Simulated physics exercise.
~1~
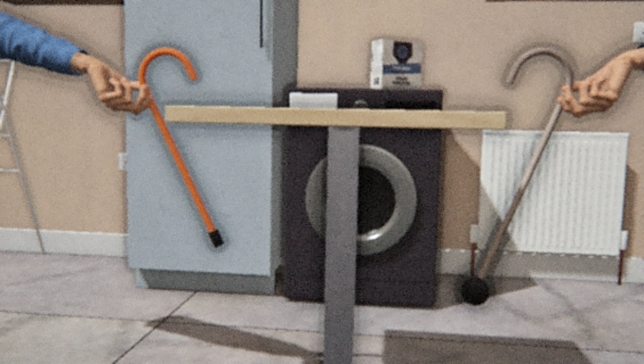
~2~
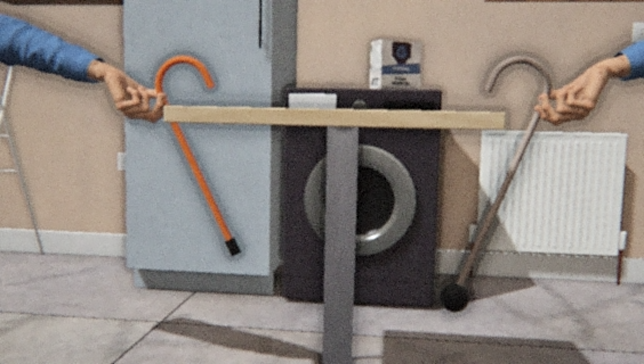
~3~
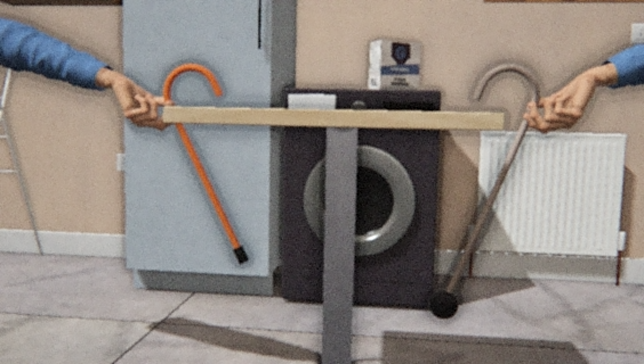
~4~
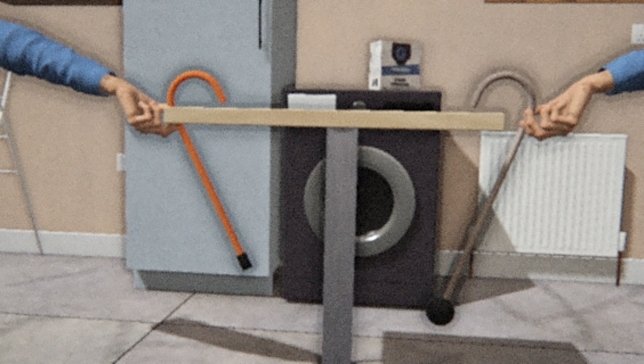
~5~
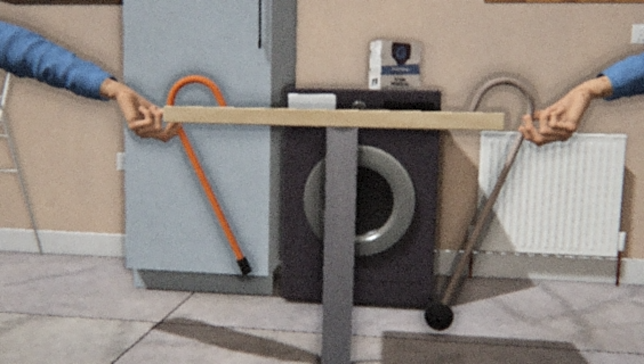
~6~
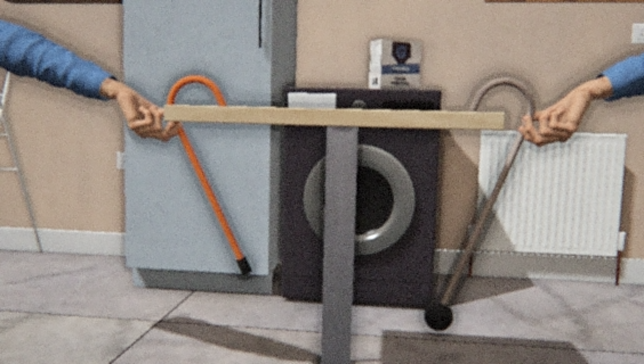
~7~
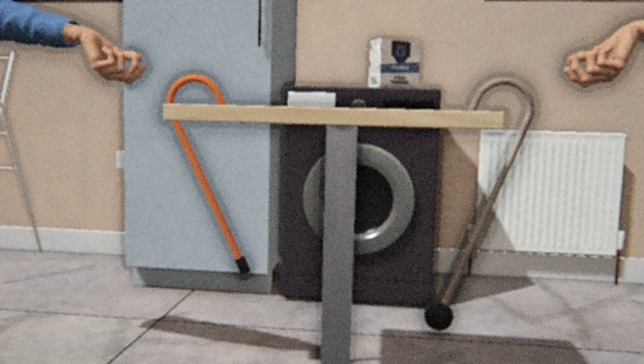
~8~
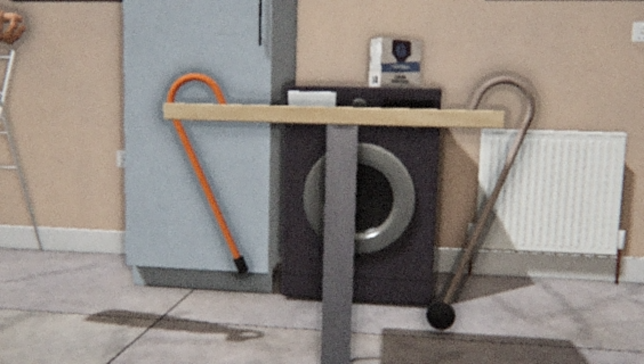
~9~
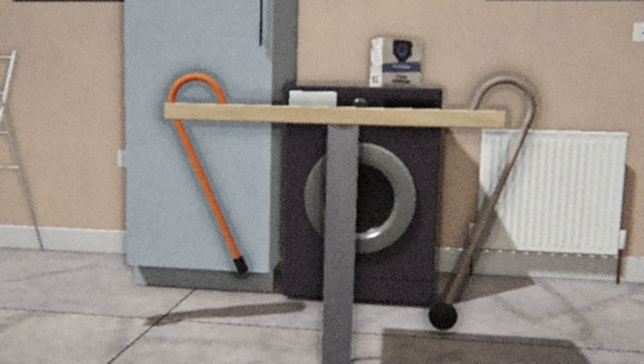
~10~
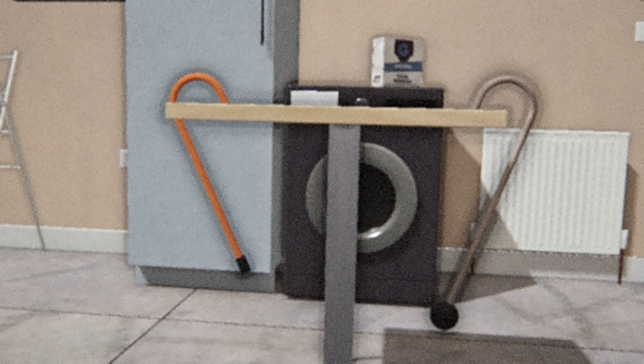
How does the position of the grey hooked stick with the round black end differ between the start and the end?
At the start it is held by a hand out past the right end of the table. By the end it is further left and slightly lower, hanging by its hook from the table's right end.
